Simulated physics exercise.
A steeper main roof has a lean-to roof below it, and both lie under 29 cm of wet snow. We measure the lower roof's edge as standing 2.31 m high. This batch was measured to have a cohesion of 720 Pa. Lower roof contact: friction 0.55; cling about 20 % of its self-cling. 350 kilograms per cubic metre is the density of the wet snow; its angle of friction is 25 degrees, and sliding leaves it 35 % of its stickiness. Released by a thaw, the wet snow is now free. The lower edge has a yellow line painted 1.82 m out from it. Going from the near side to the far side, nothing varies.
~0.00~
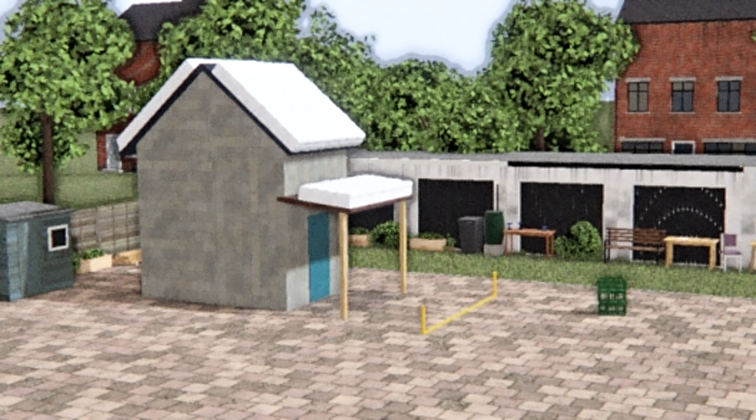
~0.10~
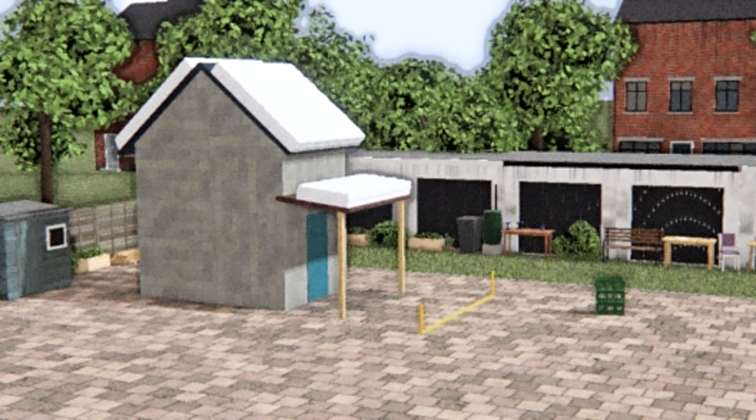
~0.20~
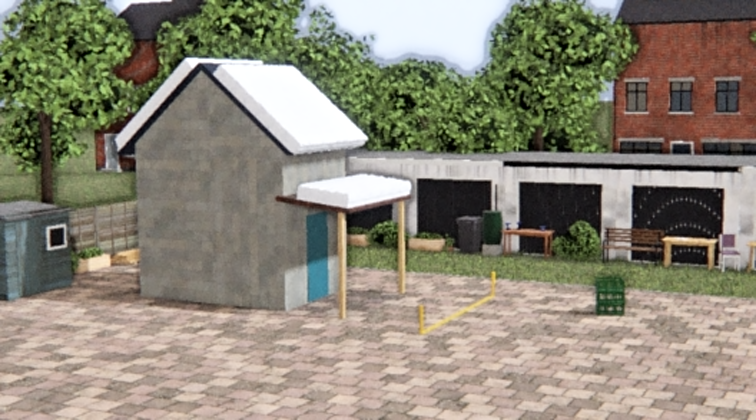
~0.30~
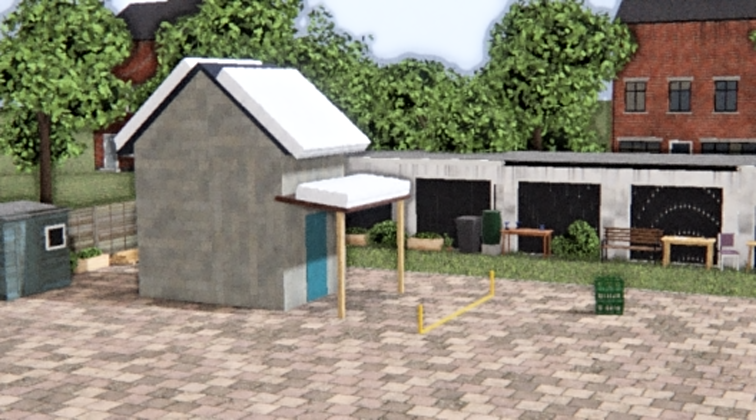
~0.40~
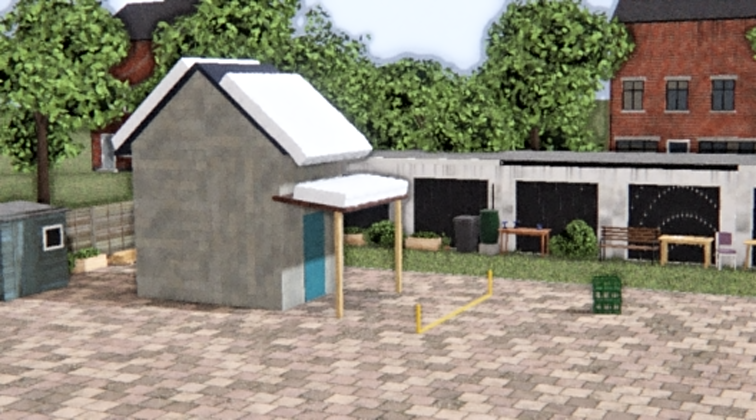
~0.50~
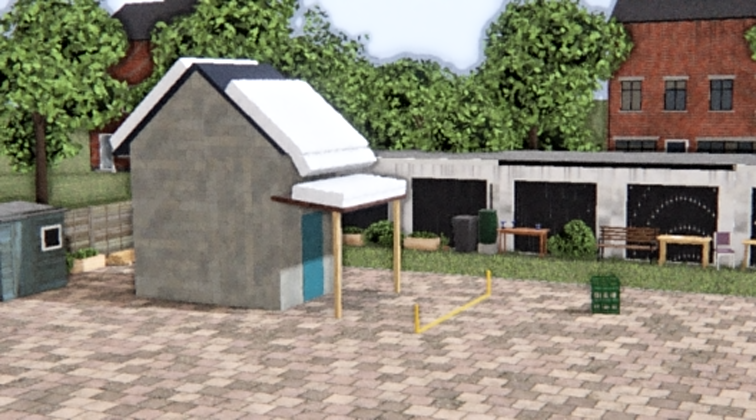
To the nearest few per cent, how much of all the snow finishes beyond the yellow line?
Roughly 28 %.
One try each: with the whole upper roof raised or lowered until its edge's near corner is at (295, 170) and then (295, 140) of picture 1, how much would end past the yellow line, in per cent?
6 per cent, then 40 per cent.
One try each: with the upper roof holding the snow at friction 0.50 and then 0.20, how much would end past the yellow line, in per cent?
One try each gives 3 % and then 20 %.
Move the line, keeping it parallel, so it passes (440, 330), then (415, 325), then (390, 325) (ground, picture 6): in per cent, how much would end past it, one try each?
In order, some 20, 35 and 50 percent would end past it.
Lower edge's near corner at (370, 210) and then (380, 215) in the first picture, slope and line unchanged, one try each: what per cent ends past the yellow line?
14 %, then 8 %.
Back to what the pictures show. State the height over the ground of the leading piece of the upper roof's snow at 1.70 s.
About 0.0 m.
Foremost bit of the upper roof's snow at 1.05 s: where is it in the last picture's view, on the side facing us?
Close to pixel (365, 196).
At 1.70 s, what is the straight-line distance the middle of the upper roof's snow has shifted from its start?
Roughly 4.4 m.
After 1.05 s, none is below the lower edge and 0 % is past the line.
After 1.70 s, 56 % is below the lower edge and 11 % is past the line.
After 2.35 s, 63 % is below the lower edge and 28 % is past the line.
After 3.00 s, 63 % is below the lower edge and 28 % is past the line.
After 3.10 s, at the end, 63 % is below the lower edge and 28 % is past the line.
